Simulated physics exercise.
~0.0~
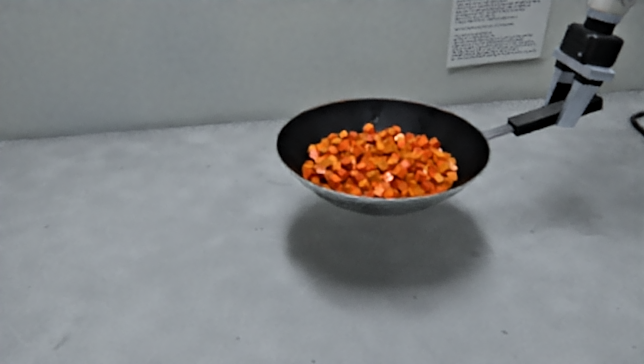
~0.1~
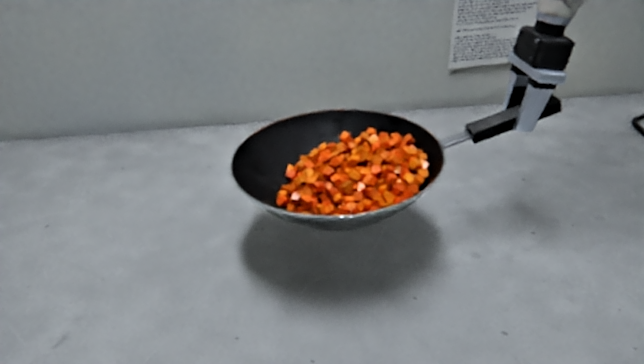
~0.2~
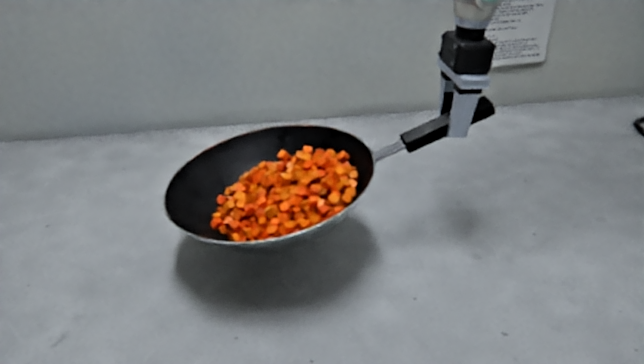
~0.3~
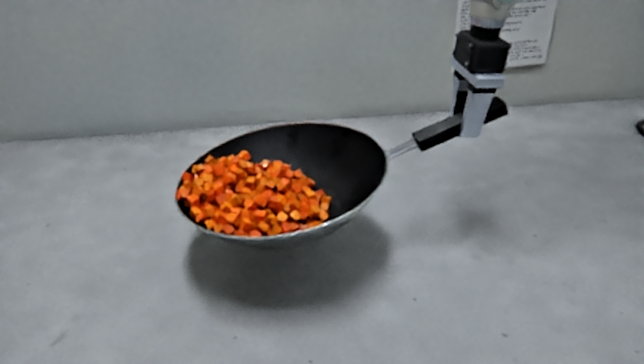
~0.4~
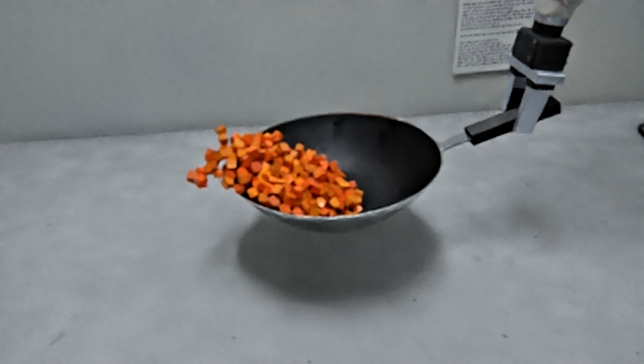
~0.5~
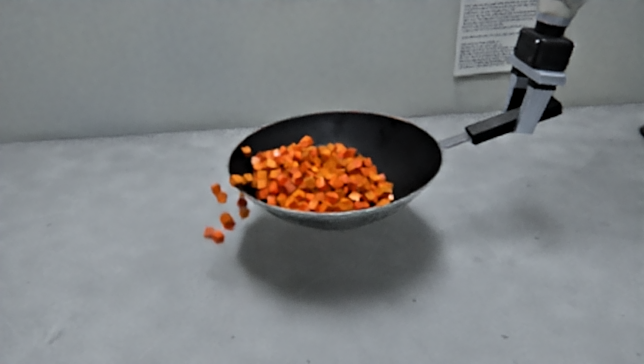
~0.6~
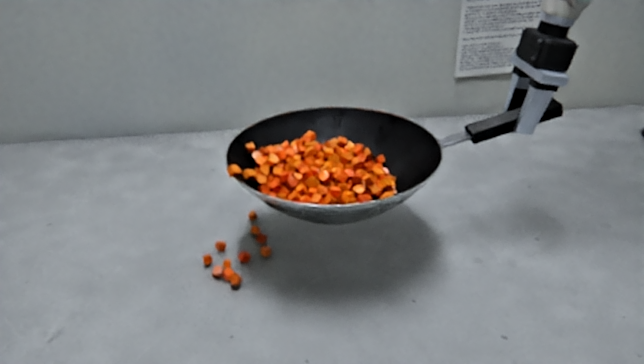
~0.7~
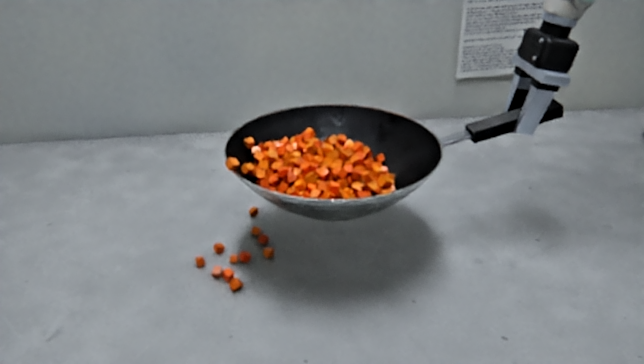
To begin with, a robot gripper holds a black wok heaped with small orange vegetable dice above a grey surface. The arm carries the wok to the left, and it leans slightly while the dice stay piled inside. It then reverses and moves back to the right, and the load slides toward the left side, bulging over the rim. Several dice spill off that edge and drop as the wok stops and levels. Finally the wok hangs still with most of the dice inside, while a small scattering lies on the surface below its left side.
